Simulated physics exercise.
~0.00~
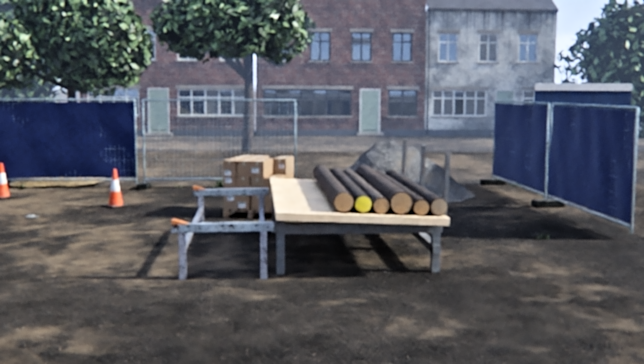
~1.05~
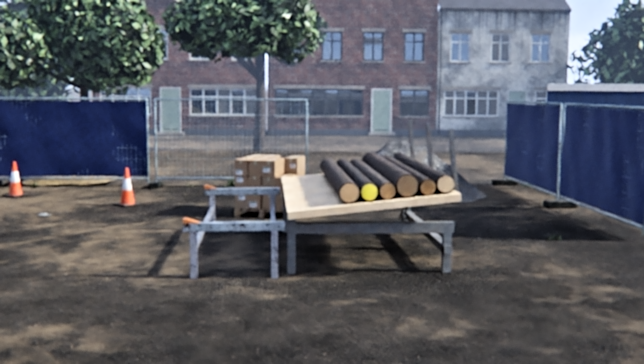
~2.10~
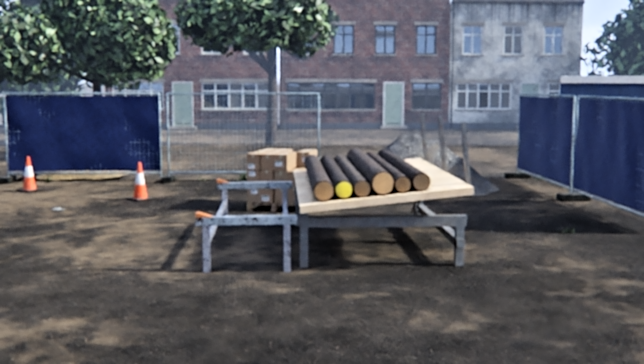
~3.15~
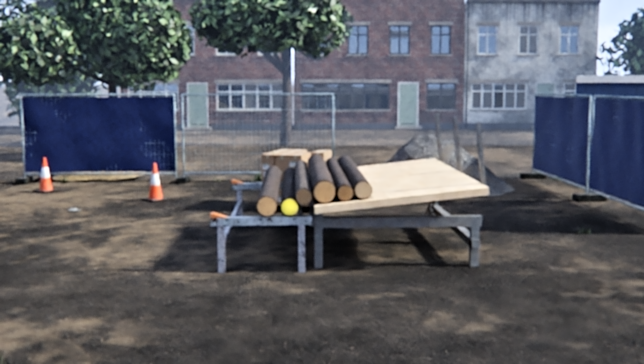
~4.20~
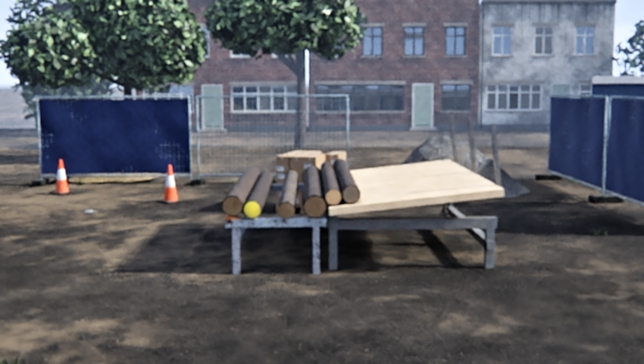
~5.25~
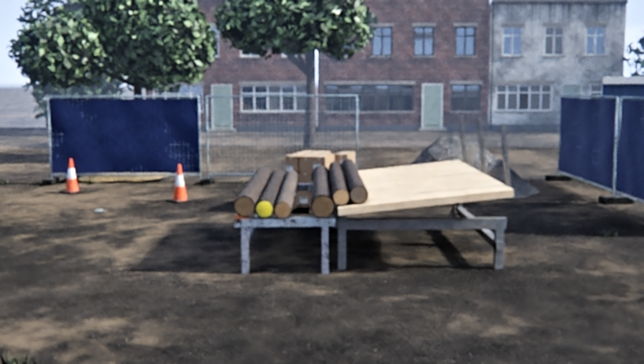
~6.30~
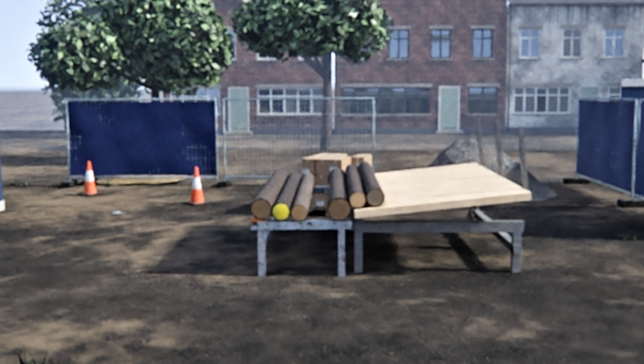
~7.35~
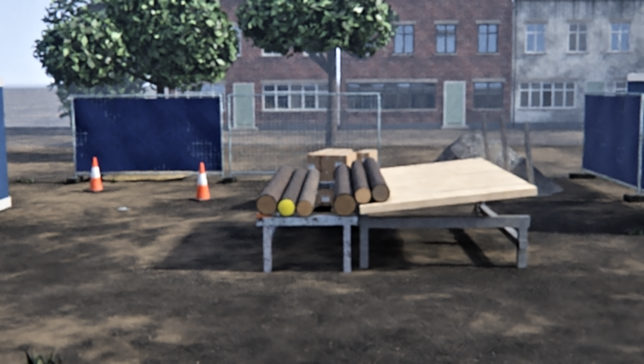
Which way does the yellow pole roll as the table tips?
The yellow pole rolls to the left, off the table and onto the rack beside it.
